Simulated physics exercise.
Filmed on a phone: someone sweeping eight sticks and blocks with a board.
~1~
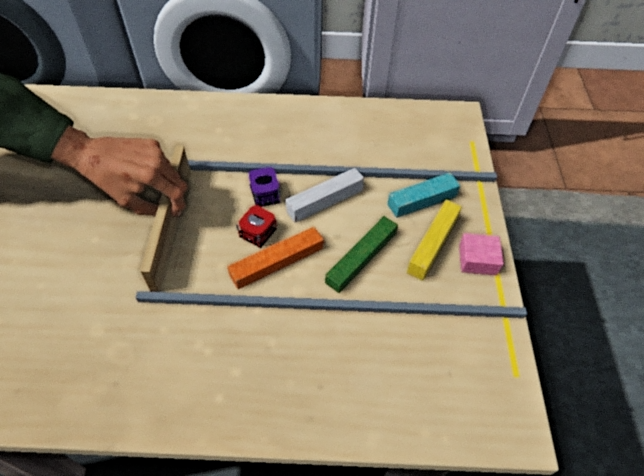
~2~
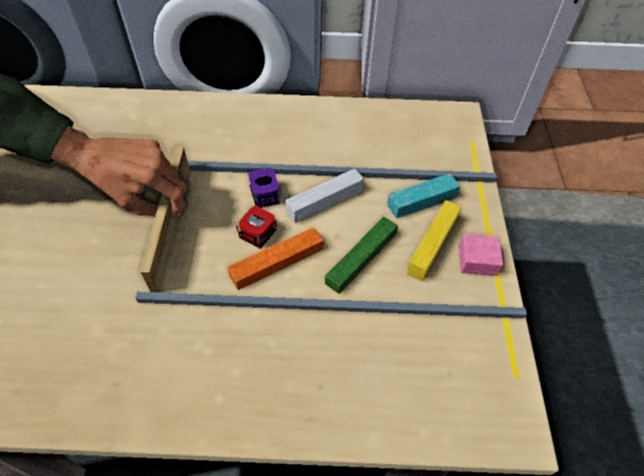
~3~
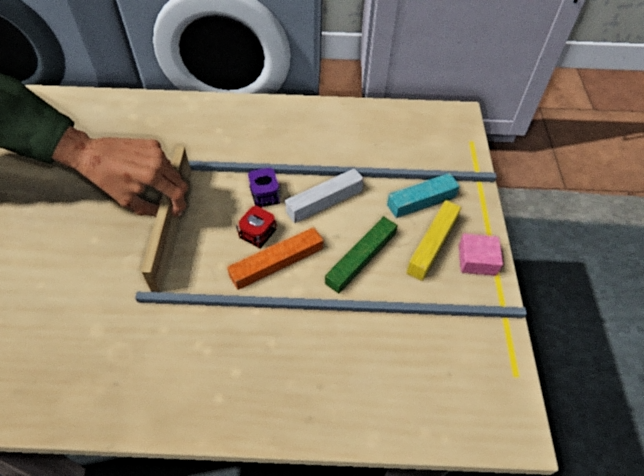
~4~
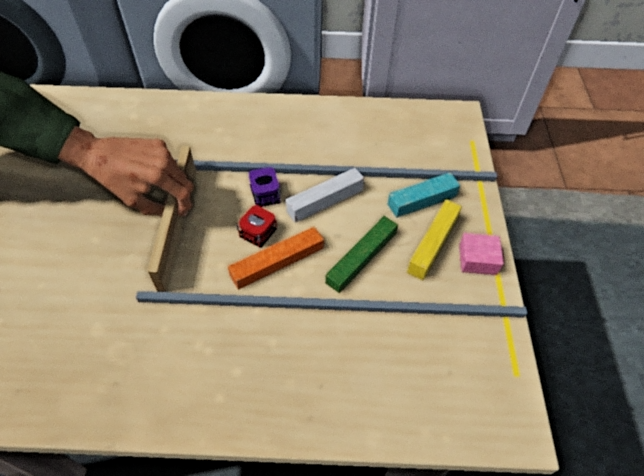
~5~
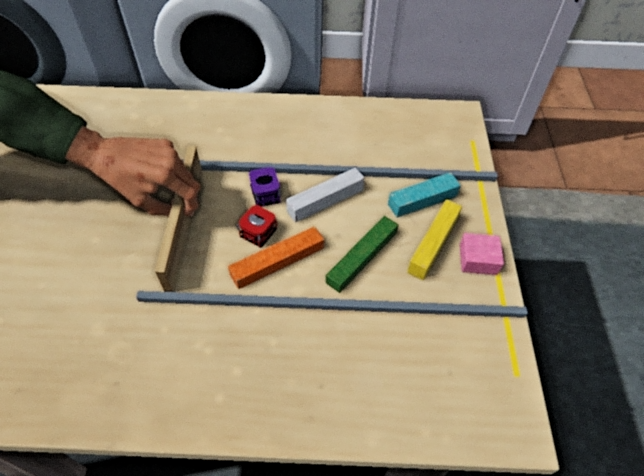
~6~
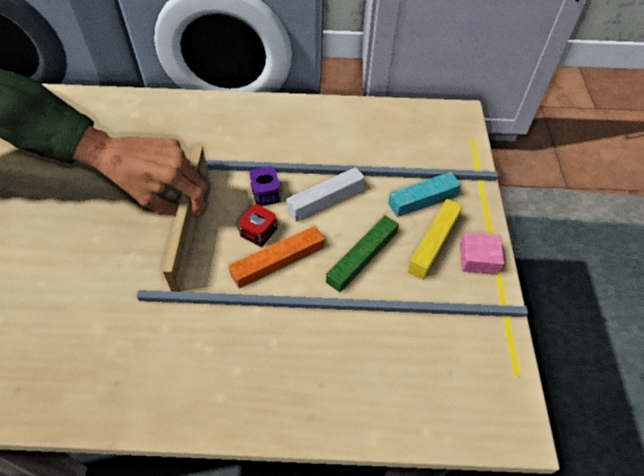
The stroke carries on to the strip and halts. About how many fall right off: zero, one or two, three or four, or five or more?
In the end the number that fall off is five or more.
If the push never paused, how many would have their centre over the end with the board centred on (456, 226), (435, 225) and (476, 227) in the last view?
Place by place, 3, 3 and 5.
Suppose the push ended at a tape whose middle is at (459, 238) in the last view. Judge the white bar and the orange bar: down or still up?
The white bar survives, the orange bar holds on.
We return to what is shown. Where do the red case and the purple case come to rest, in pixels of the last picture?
The red case at (509, 236), the purple case at (500, 196).
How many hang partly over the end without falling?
The number is 2.
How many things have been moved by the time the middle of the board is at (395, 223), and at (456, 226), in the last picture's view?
By then 8, and 8.
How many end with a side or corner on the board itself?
That makes 2.
Early on, none off yet; pink block at rest near (481, 254); yellow bar at rest near (436, 238); turquoise bar at rest near (424, 195).
A while later, none off yet; pink block moving near (484, 255); yellow bar travelled a little near (454, 242); turquoise bar travelled a little near (445, 199).
Further along, one off so far; pink block in the air near (488, 392); yellow bar leaning well over near (532, 260); turquoise bar leaning well over near (516, 207).
Finally, the number that fall off is five or more; lost, orange bar, white bar, green bar, turquoise bar, yellow bar and pink block.
